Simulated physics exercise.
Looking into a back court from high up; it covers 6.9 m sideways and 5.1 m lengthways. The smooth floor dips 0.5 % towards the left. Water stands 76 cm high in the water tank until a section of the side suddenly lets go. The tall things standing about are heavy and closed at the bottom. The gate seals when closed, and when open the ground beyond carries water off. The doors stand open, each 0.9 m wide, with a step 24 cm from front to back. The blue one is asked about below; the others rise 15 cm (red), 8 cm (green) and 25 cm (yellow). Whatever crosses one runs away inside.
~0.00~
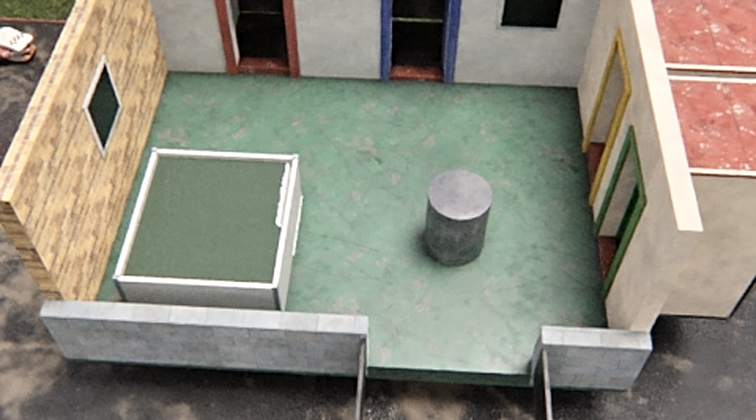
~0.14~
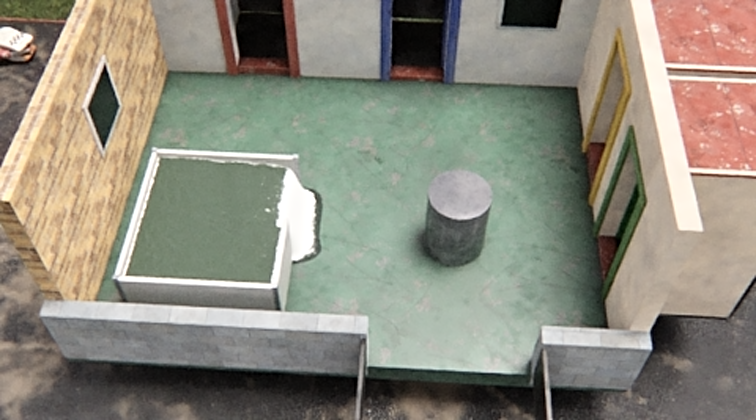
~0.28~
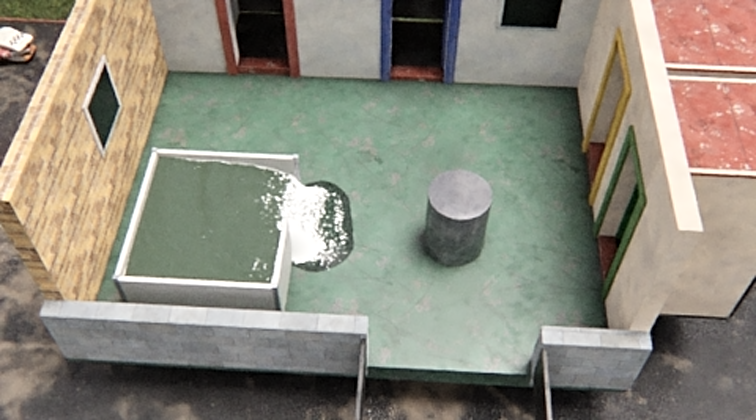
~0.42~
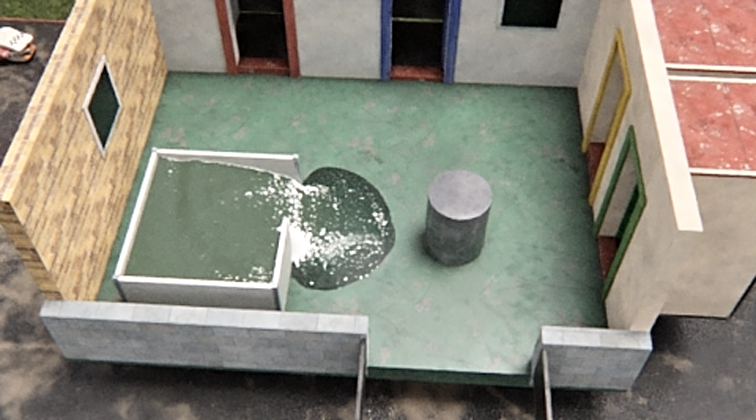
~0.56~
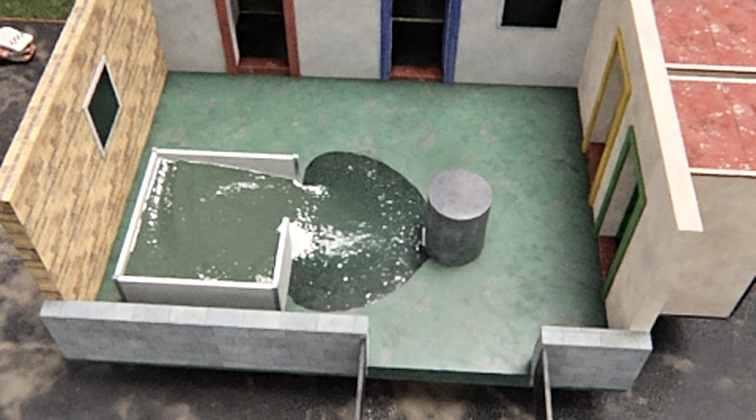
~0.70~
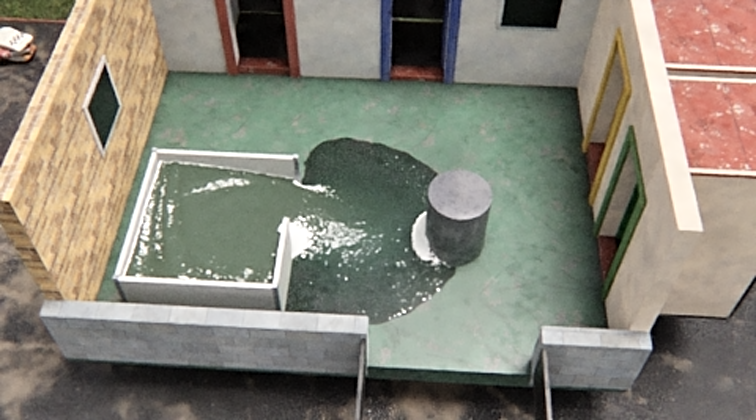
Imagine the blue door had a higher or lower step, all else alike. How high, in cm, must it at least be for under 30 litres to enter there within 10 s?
Some 7.5 cm above the ground.
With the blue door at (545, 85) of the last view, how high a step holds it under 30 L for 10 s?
About 28 cm.
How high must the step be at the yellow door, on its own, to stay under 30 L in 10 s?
About 15 cm at yellow.
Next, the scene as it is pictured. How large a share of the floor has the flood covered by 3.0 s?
Near 60 per cent is wet.
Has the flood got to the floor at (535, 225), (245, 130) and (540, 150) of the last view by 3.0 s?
In that order: Wet, dry, flooded.
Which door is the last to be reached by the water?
It is the red one.
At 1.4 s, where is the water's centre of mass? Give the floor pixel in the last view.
Near (287, 238).
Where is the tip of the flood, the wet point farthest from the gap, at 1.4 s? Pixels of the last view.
Around (584, 162).
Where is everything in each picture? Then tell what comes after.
Still water, 76 cm deep, in the water tank at (212, 218); the blue door at (419, 34) is dry, in the first frame.
Water pours out at (292, 214) and has run 0.3 m, to (311, 255); about 9 cm deep outside, 76 cm at the back, in the second frame.
Water pours out at (292, 215) and has run 0.8 m, to (345, 249); about 11 cm deep outside, 76 cm at the back, in the third frame.
Water pours out at (292, 215) and has run 1.4 m, to (388, 241); about 8 cm deep outside, 76 cm at the back, in the fourth frame.
The gap is at (292, 216), the front 2.0 m out at a hidden place; the back of the water tank holds 71 cm, in the fifth frame.
The gap is at (292, 215), the front 2.5 m out at a hidden place; the back of the water tank holds 64 cm; 1.7 m in a straight line remain to the blue door at (419, 34), in the sixth frame.
After 1.4 s water covers 40 % of the floor, deepest (40 cm) near (418, 239); it has not reached the blue door.
After 3.0 s water covers 60 % of the floor, deepest (34 cm) near (570, 136); 9 cm at the blue door, 5 litres in over its 10 cm step.
After 10.0 s water covers 95 % of the floor, deepest (13 cm) near (86, 334); 7 cm at the blue door, 10 litres in over its 10 cm step.
At the blue door as built, the water arrived by 1.9 s and peaked near 13 cm at 2.2 s.
Run again over the same 10 s with other heights there, 37 litres in over 7 cm, 13 litres over 9.5 cm. The limit of 30 litres is kept from about 7.5 cm up.
